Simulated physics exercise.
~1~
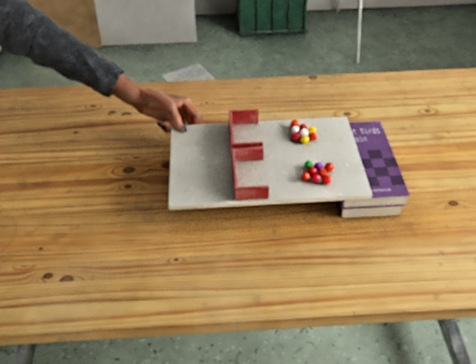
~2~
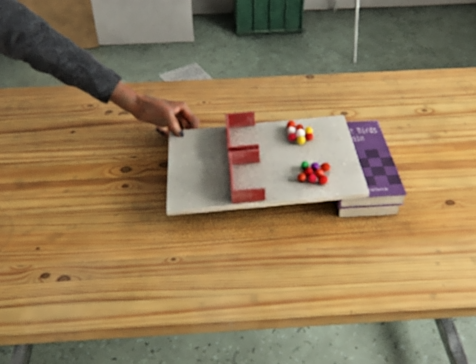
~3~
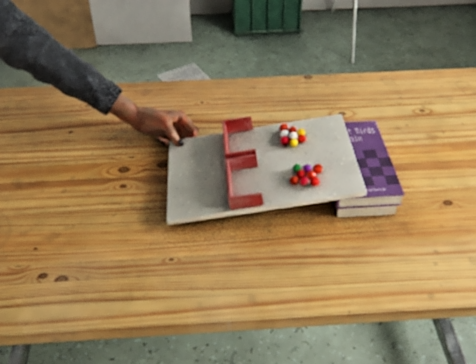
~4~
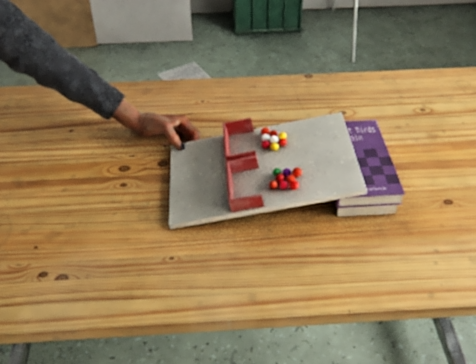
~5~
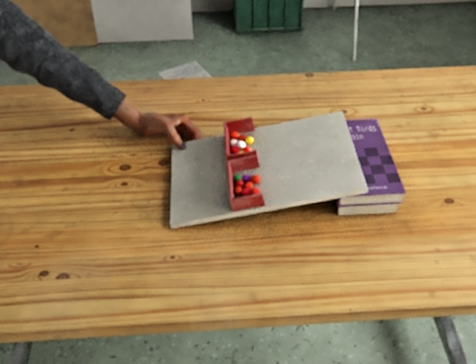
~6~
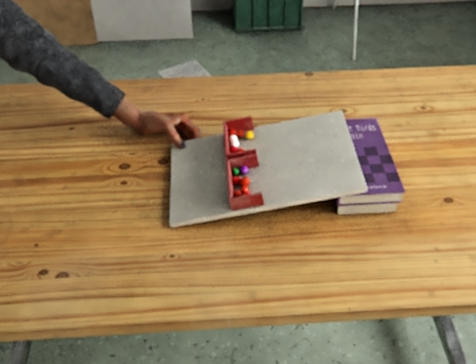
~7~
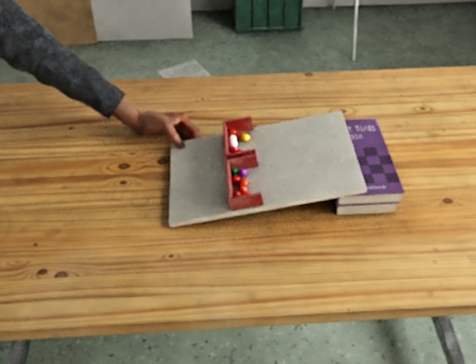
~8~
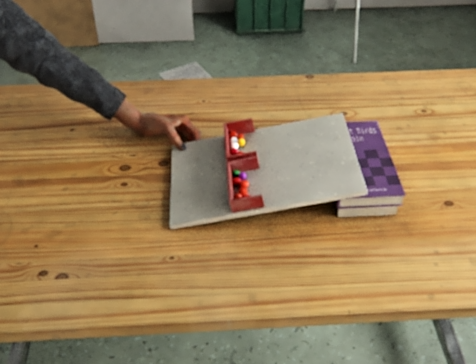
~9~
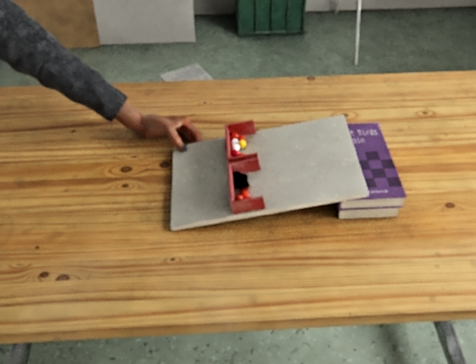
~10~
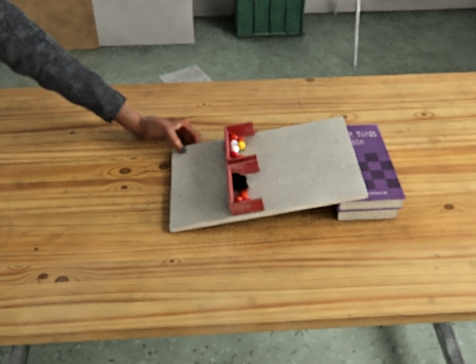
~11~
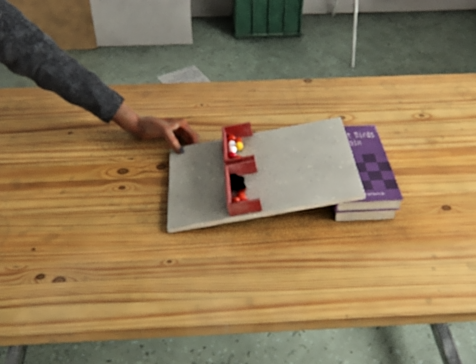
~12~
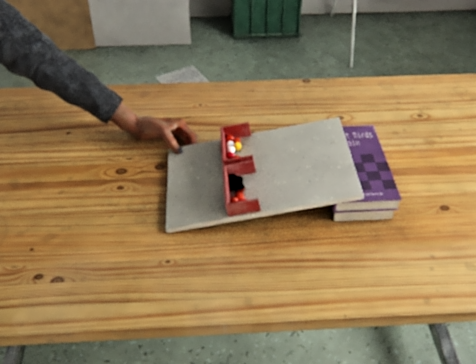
Two heaps of small coloured balls sliding left down a hand-held board propped on books, gathering inside red barriers and staying there.
